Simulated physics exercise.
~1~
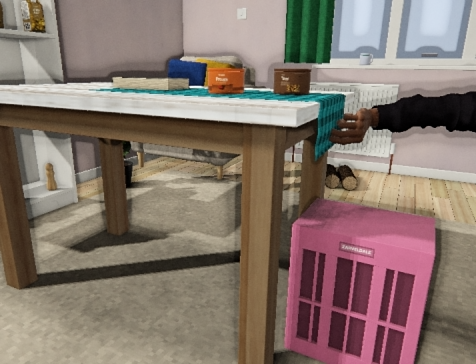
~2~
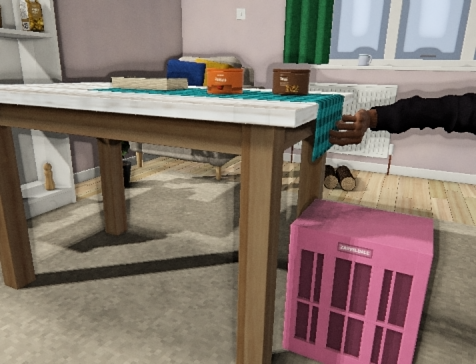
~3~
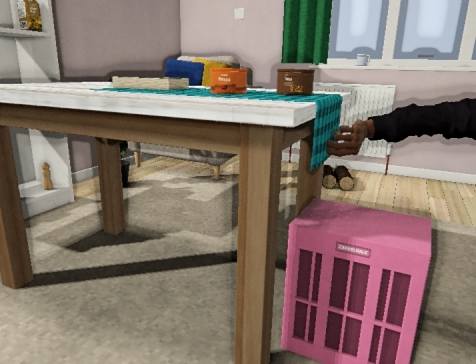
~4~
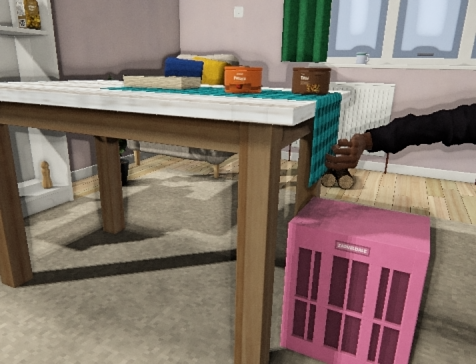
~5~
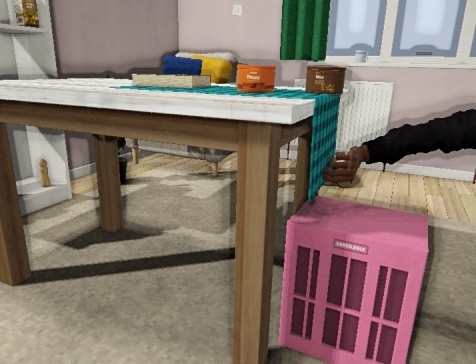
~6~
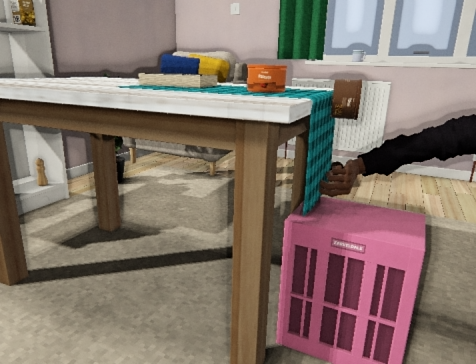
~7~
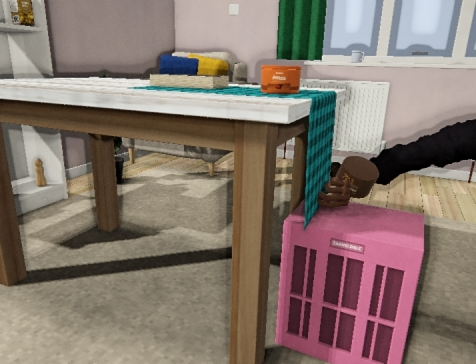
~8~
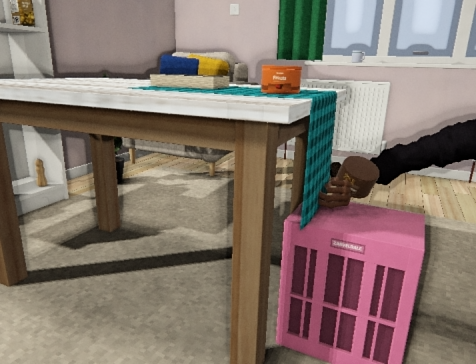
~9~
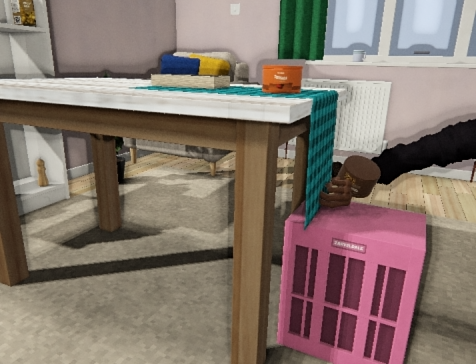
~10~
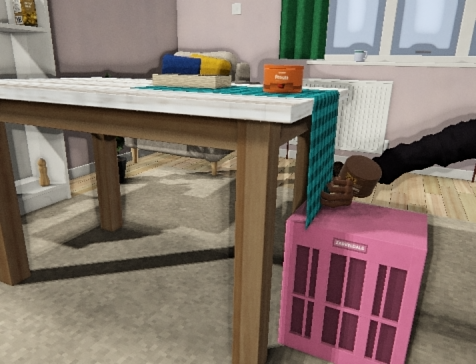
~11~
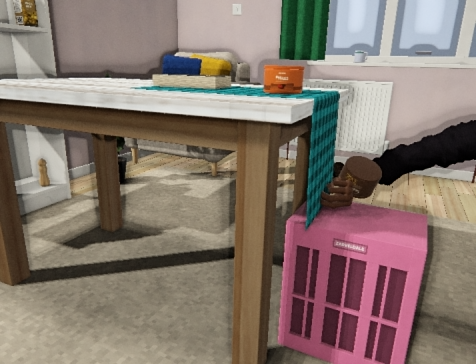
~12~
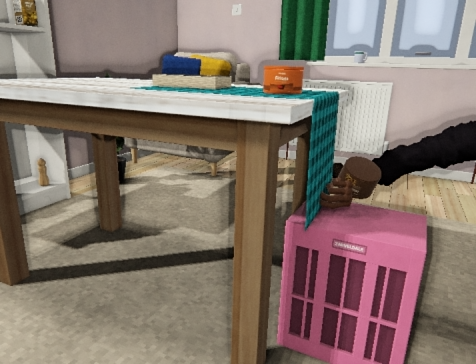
In a room with a white-topped wooden table, a hand slowly pulls the hanging end of a turquoise scarf down toward a pink crate, drawing an orange tub and a brown tub rightward until the brown one tips over the edge, ending beside the hand above the crate while the orange one stays on the table.
